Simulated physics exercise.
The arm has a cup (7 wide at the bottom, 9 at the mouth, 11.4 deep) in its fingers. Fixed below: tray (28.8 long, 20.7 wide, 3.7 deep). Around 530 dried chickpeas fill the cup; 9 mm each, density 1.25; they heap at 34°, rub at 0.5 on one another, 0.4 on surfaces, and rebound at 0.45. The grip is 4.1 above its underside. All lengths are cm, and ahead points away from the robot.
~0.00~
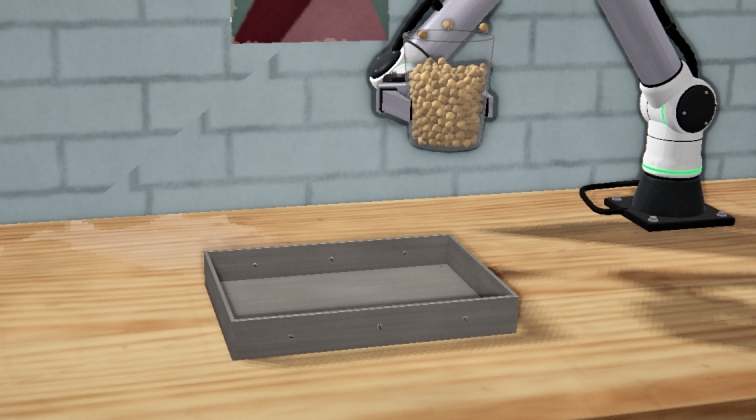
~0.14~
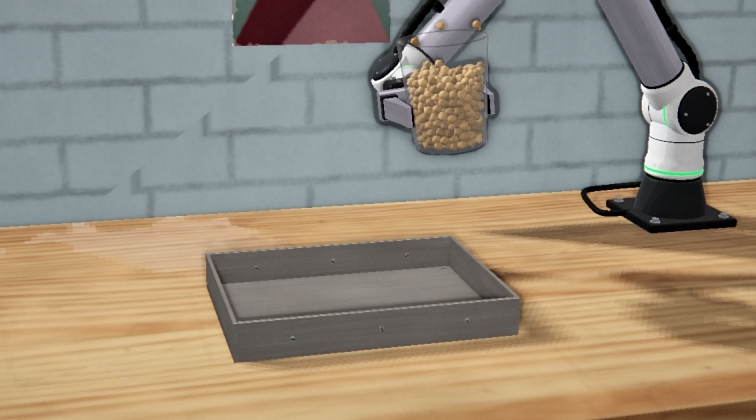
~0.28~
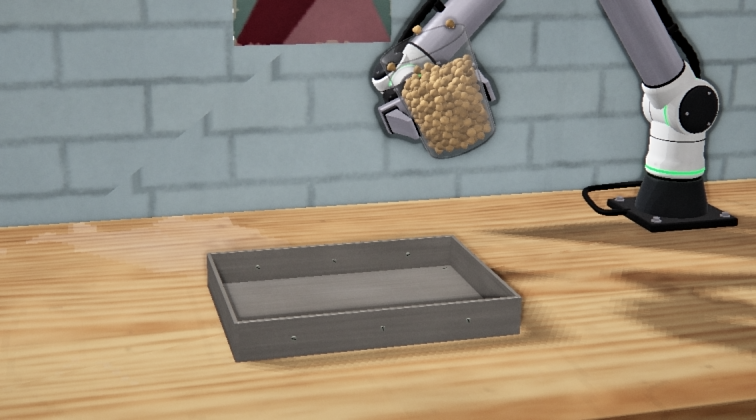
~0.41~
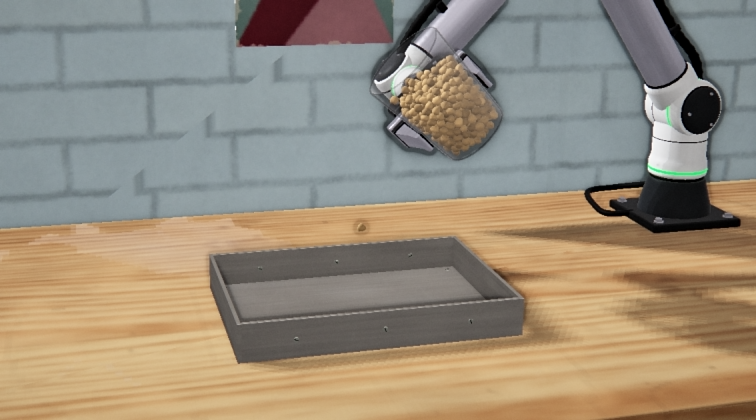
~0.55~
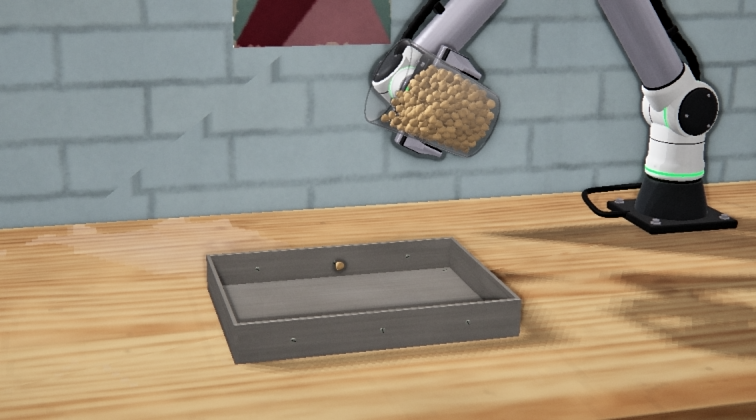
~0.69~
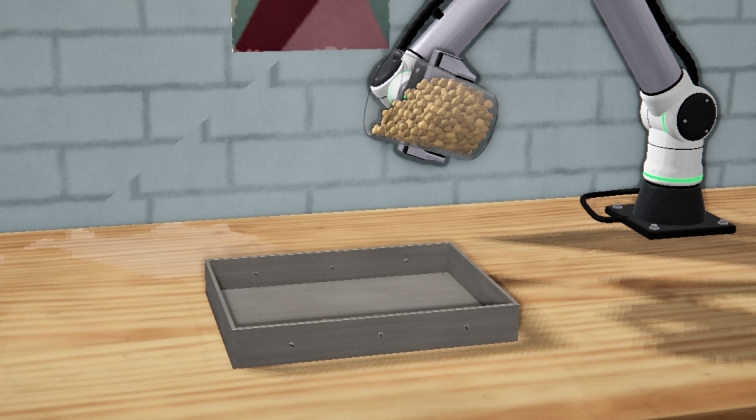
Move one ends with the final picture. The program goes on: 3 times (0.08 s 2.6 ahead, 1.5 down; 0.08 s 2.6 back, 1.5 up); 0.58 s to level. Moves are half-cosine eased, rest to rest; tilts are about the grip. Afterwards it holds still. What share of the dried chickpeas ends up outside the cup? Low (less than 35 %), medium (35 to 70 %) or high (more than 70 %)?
A low share, less than 35 %, ends outside the cup.
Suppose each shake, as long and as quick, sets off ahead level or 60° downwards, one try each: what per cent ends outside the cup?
About 40 and 15 per cent.
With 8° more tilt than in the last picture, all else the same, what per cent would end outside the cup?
Then about 35 per cent.
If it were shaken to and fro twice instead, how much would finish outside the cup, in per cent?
Then about 20 per cent.
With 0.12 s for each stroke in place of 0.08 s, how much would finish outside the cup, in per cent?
It would be near 15 per cent.
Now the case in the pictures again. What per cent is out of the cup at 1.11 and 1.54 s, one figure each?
In turn: 15, 20.
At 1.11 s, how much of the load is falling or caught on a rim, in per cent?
Roughly 6 per cent.
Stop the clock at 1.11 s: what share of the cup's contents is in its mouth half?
Roughly 45 per cent.
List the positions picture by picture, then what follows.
In the first frame, cup middle at (447, 92), level; upper third of the load around (447, 80), from x 415 to 485, top at y 25; 531 in the cup.
In the second frame, cup middle at (447, 94), tilted 7° forward; upper third of the load around (448, 82), from x 410 to 480, top at y 25.
In the third frame, cup middle at (443, 95), tilted 24° forward; upper third of the load around (448, 83), from x 390 to 485, top at y 25; 530 in the cup, 1 in flight or on a rim.
In the fourth frame, cup middle at (441, 99), tilted 46° forward; upper third of the load around (447, 87), from x 360 to 495, top at y 60; 530 in the cup, 1 in flight or on a rim.
In the fifth frame, cup middle at (436, 104), tilted 63° forward; upper third of the load around (442, 92), from x 340 to 490, top at y 70; 530 in the cup, 1 in the tray.
In the sixth frame, cup middle at (434, 111), tilted 70° forward; upper third of the load around (444, 100), from x 325 to 490, top at y 80; 530 in the cup, 1 in the tray.
After 1.11 s, tilted 70° forward, highest piece 23 above the table; 461 in the cup, 38 in the tray, 32 in flight or on a rim.
After 1.54 s, tilted 21° forward, highest piece 28 above the table; 417 in the cup, 113 in the tray, 1 on the table or floor.
After 1.95 s, level, highest piece 27 above the table; 417 in the cup, 113 in the tray, 1 on the table or floor.
After 3.00 s, level, highest piece 27 above the table; 417 in the cup, 113 in the tray, 1 on the table or floor.
At rest, 417 in the cup, 113 in the tray, 1 on the table or floor. That is 21 % outside the cup.
